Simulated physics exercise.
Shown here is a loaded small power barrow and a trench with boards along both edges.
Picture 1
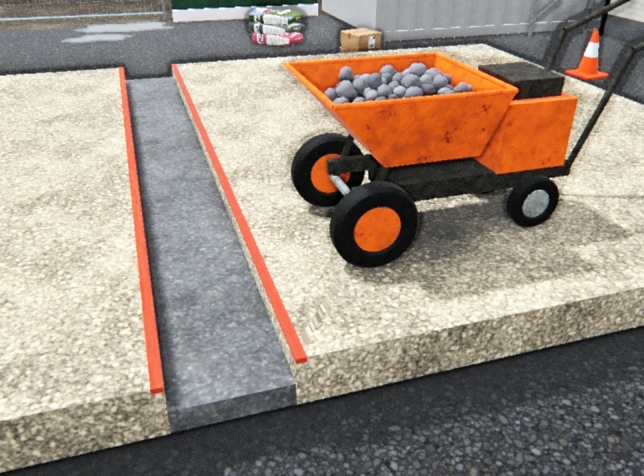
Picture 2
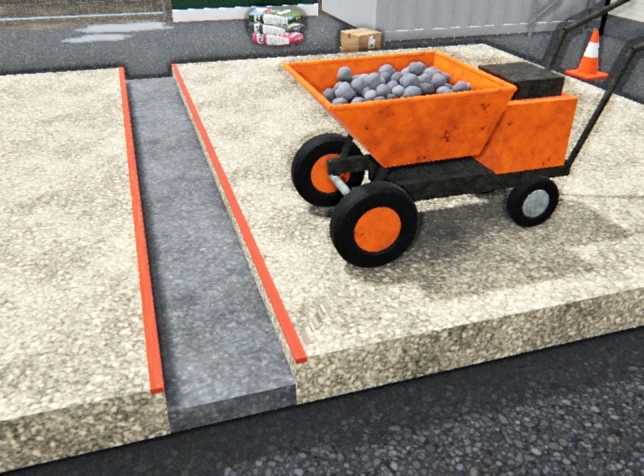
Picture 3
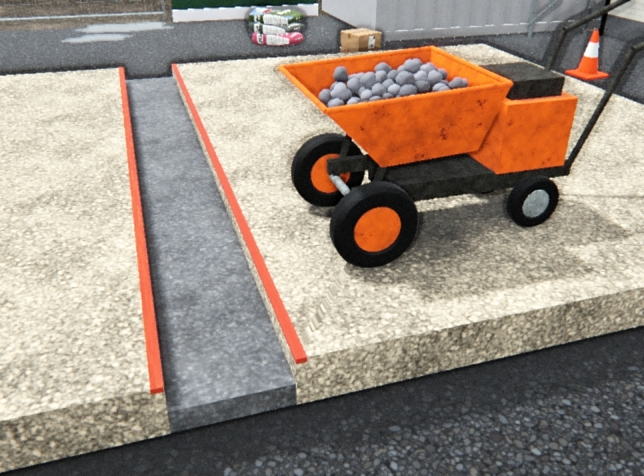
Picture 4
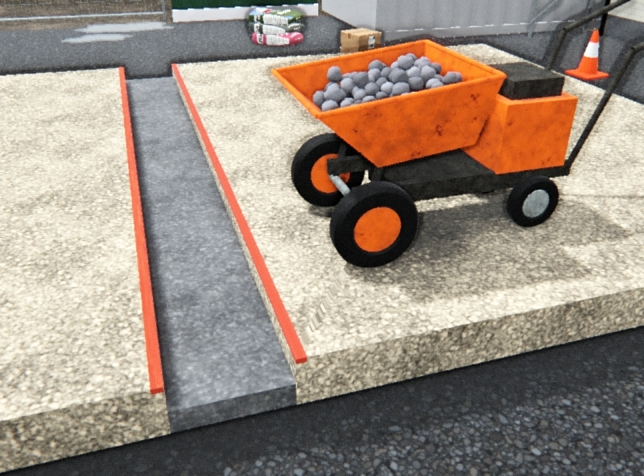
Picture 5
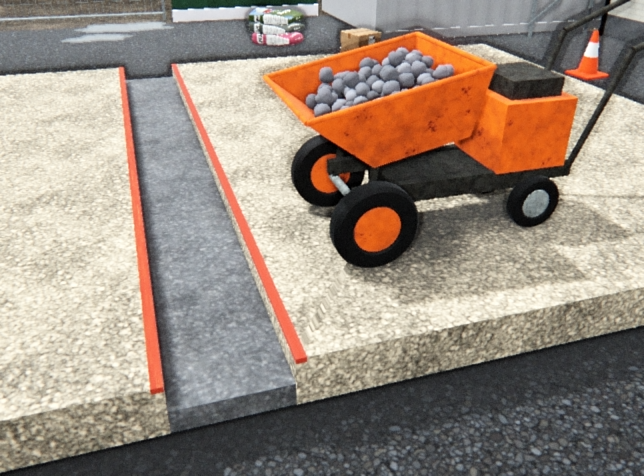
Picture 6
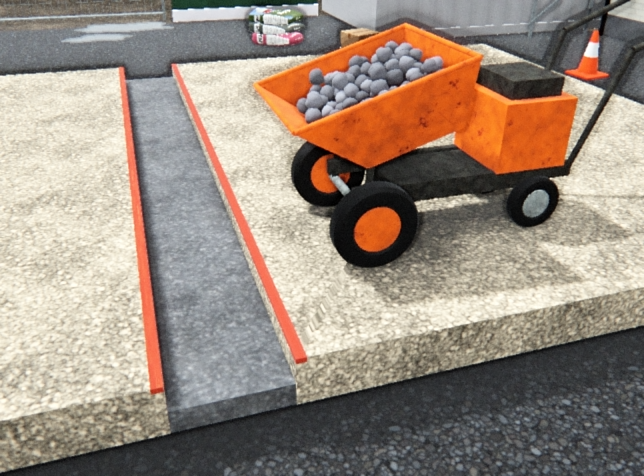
An orange power barrow loaded with round grey cobbles stood still beside a shallow trench edged with red boards, then its skip gradually tilted forward to the left, with the stones still inside.
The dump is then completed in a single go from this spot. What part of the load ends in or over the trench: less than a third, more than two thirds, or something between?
It will put above two thirds into the trench.
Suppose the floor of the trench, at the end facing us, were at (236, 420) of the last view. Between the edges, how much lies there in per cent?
Around 100 per cent.
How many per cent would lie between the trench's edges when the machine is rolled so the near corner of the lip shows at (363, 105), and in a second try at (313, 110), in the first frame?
The first stopping place yields 90 % and the other yields 80 %.
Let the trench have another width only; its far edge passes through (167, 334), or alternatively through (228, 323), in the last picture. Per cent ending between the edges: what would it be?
The first try comes out at 80 percent and the second at 20 percent.
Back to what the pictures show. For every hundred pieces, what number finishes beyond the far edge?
It works out to close to 5 per cent.
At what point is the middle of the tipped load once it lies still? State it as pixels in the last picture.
Around (190, 263).
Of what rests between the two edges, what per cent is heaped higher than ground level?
Around 25 per cent.
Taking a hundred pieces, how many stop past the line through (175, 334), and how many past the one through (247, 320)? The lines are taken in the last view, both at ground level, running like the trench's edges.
In order: Near 20 %, then 80 %.
Just after the last frame, skip tipped steeply; every one in the skip.
A moment on, skip tipped right over; roughly two thirds in the skip; roughly a quarter in or heaped over the trench; just a few falling.
Further on, skip tipped right over; about a tenth in the skip; the larger part in or heaped over the trench; just a few beyond it.
When it is over, skip tipped right over; about a tenth in the skip; the larger part in or heaped over the trench; just a few beyond it.
